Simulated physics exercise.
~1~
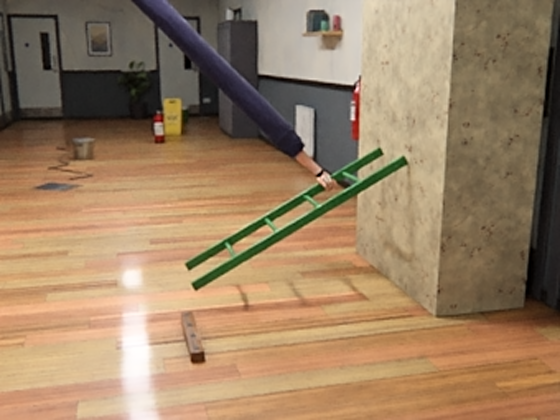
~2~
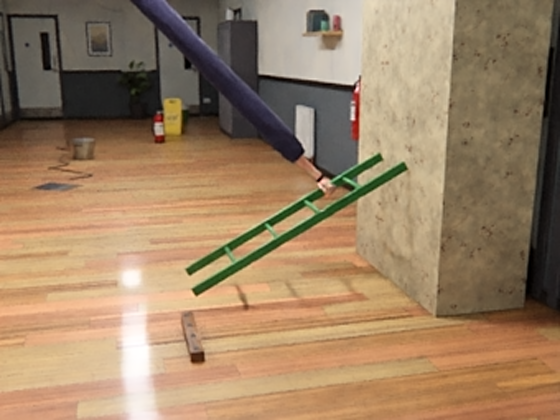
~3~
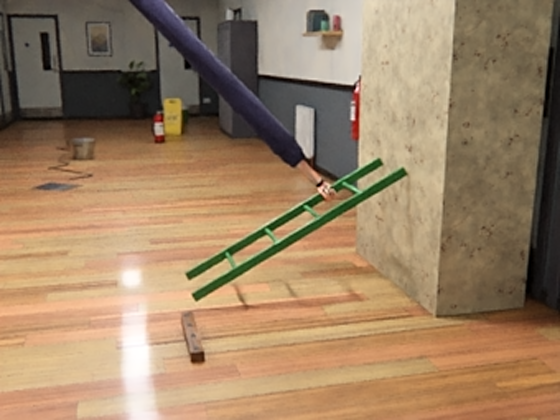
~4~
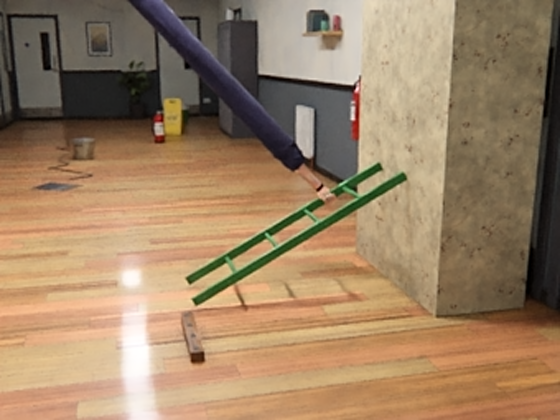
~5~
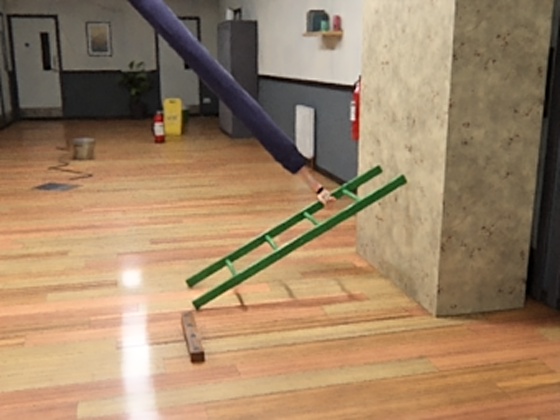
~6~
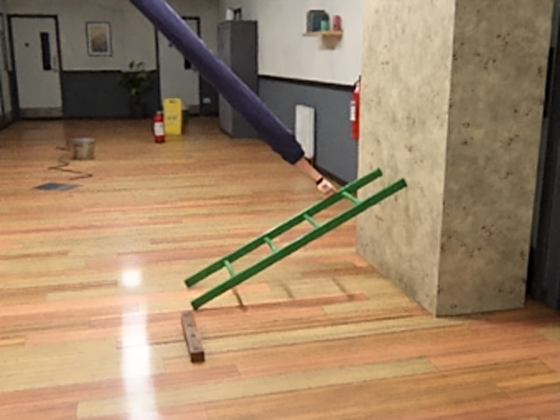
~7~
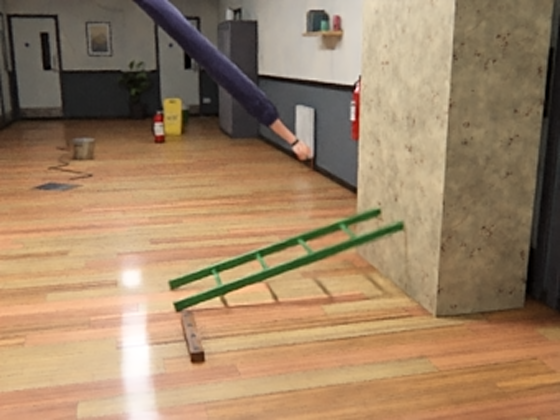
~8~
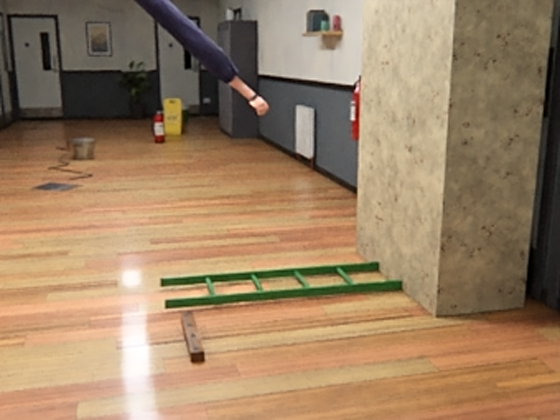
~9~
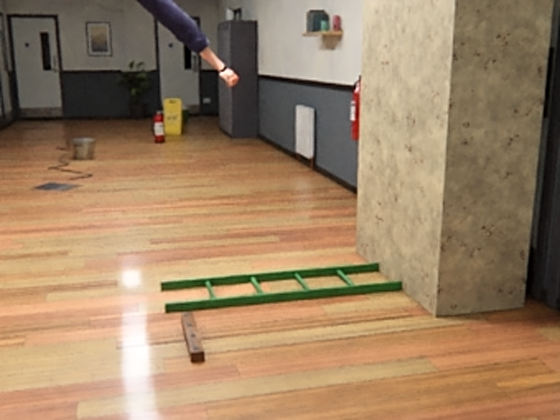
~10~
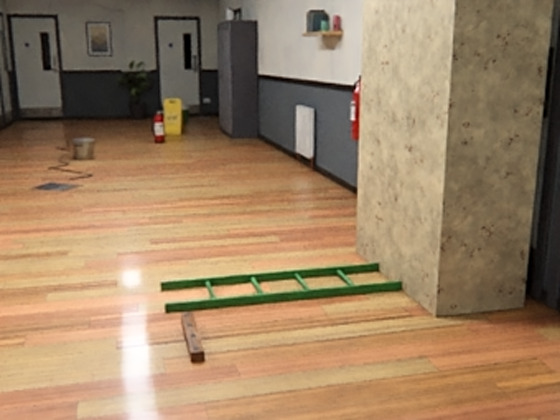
A green ladder leans at a low slant against a wide, mottled grey pillar at the right of a long room with a shiny wooden floor, seen from a still, slightly raised view. A dark-sleeved arm reaches in from the top and holds its upper part, while a short brown batten lies on the floor near its foot. The hand eases the ladder slightly down, then lets go and draws back. At once the ladder slides out to the left and drops. It ends flat on the floor behind the unmoved batten, and the arm leaves.
